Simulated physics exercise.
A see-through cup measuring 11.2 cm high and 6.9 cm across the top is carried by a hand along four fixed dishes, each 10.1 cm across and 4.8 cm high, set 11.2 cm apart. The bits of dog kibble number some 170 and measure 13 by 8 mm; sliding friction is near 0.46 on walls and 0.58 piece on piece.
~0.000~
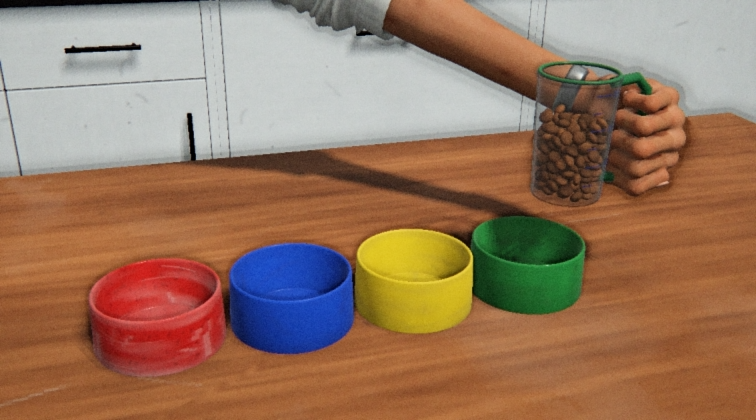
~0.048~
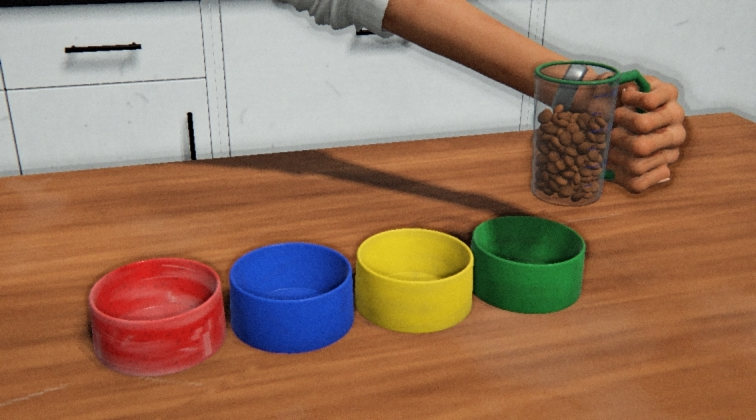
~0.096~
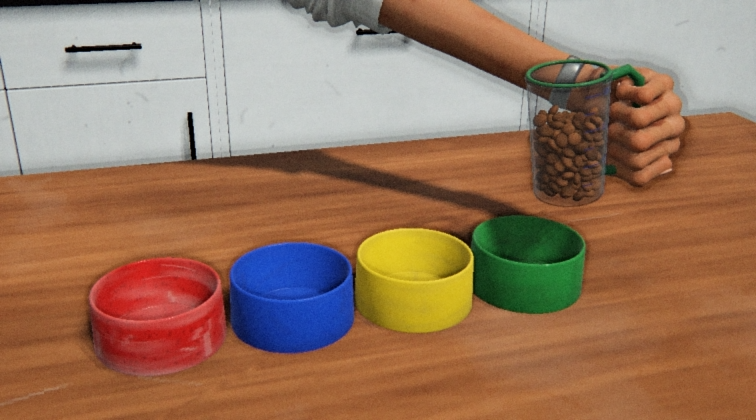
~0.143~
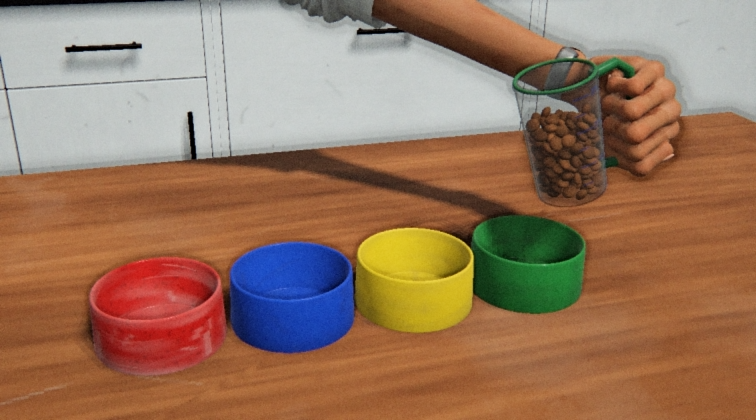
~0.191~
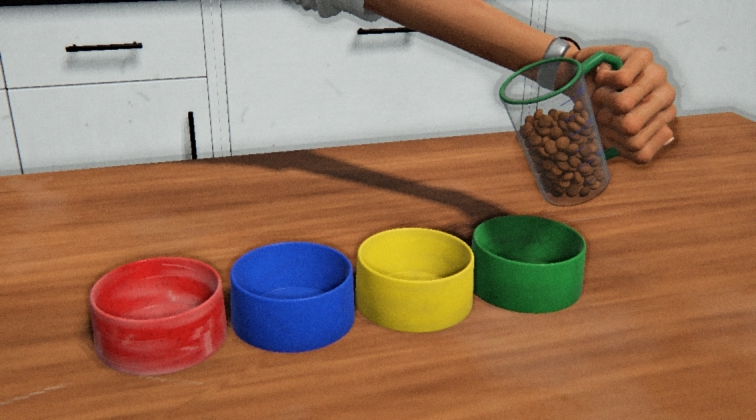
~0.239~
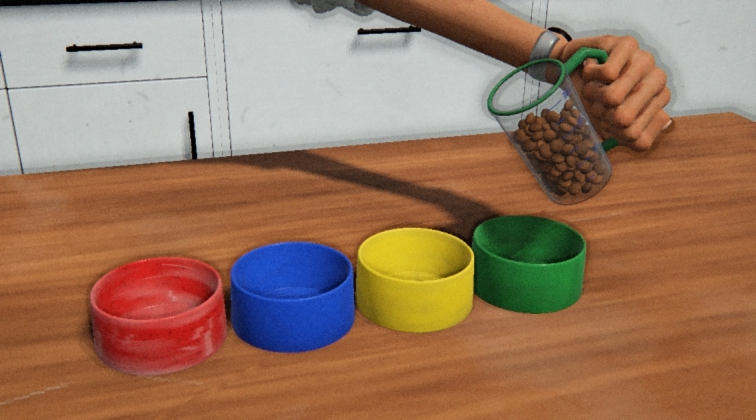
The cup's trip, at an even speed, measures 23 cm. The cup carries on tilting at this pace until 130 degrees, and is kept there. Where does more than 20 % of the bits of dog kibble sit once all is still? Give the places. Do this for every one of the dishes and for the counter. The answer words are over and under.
Red dish: Under. Blue dish: Under. Green dish: Under. Yellow dish: Over. Counter: Under.
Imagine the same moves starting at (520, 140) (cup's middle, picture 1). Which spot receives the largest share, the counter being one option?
I'd say blue collects the most.
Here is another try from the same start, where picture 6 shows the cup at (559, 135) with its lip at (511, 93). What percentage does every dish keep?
Red 0; blue 0; green 0; yellow 90.
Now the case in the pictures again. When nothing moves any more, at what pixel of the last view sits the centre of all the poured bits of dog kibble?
In the last view, approximately (402, 281).
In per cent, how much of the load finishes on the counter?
About 0 %.
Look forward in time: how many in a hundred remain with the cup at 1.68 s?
Around 0 percent.
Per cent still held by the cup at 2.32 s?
0 per cent.
After 1.11 s, tilt 130 degrees; cup holds 0 %, yellow 100 %.
After 1.68 s, tilt 130 degrees; cup holds 0 %, yellow 100 %.
Then, at 2.32 s, tilt 130 degrees; cup holds 0 %, yellow 100 %.
At rest (2.6 s), red 0 %, blue 0 %, green 0 %, yellow 100 %, counter 0 %.
